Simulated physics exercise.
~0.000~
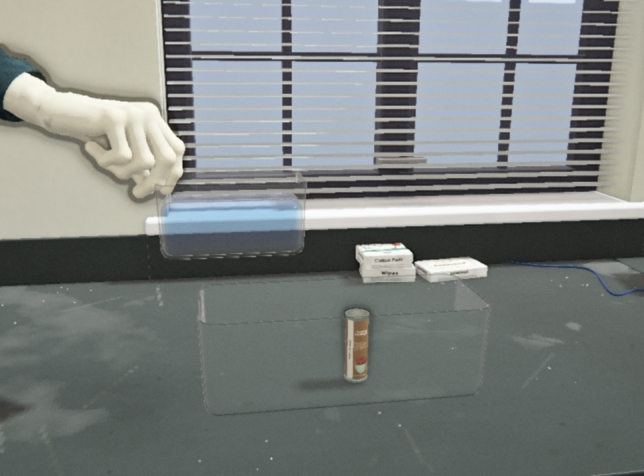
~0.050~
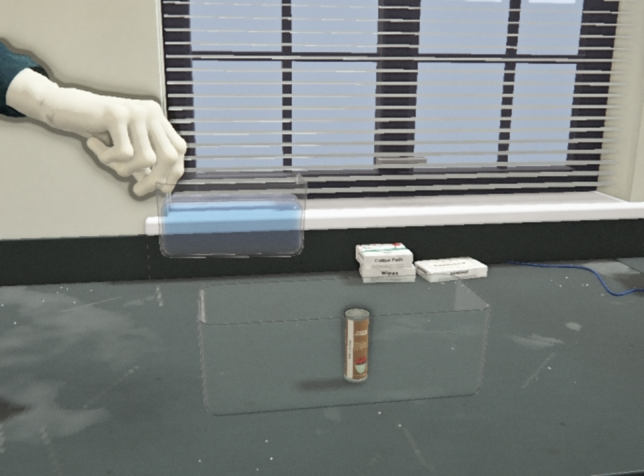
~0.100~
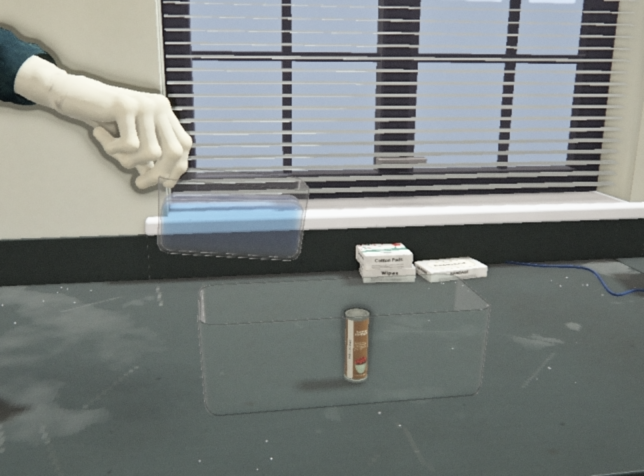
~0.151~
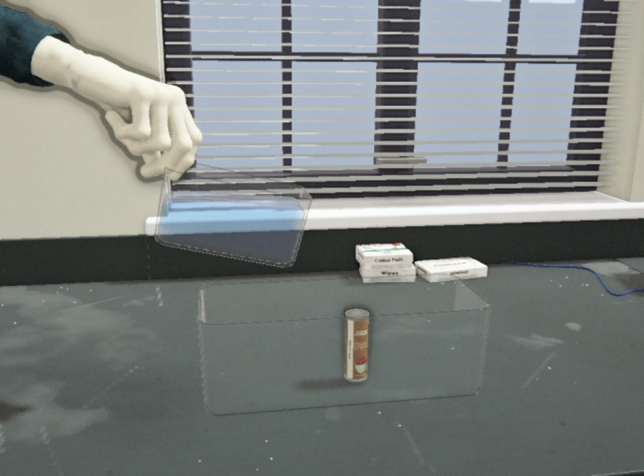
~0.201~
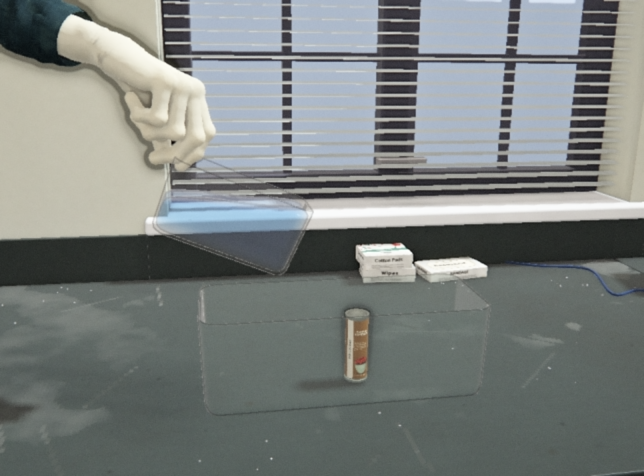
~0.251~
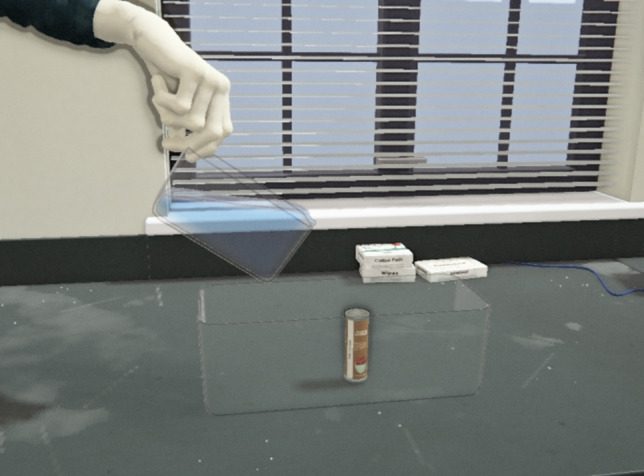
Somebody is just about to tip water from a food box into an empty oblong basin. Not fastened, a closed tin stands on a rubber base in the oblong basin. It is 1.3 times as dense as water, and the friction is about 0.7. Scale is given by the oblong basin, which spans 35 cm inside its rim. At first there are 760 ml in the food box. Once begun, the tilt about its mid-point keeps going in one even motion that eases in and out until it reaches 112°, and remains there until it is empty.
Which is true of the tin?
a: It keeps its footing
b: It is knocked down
It is knocked down.
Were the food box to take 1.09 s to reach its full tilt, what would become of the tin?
The tin stays on its base.
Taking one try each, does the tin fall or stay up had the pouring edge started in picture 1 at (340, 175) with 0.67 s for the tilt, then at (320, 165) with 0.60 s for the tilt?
Run one: It does not tip. Run two: It tumbles.
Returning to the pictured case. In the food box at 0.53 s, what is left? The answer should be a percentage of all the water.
Fraction remaining: Approx. 18 per cent.
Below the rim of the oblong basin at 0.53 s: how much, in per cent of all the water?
Around 56 percent.
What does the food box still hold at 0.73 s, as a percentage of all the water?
Roughly 2 percent remains.
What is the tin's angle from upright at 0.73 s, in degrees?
Looks like some 15 degrees from vertical upright.
After 0.53 s the tilt is 100° and 19 per cent is still to pour; the tin stands where it began.
After 0.73 s the tilt is 112° and 2 per cent is still to pour; the tin leans 16°.
After 0.94 s the tilt is 112° and 0 per cent is still to pour; the tin lies on its side.
After 1.17 s the tilt is 112° and 0 per cent is still to pour; the tin lies on its side.
In the end the tin lies on its side.
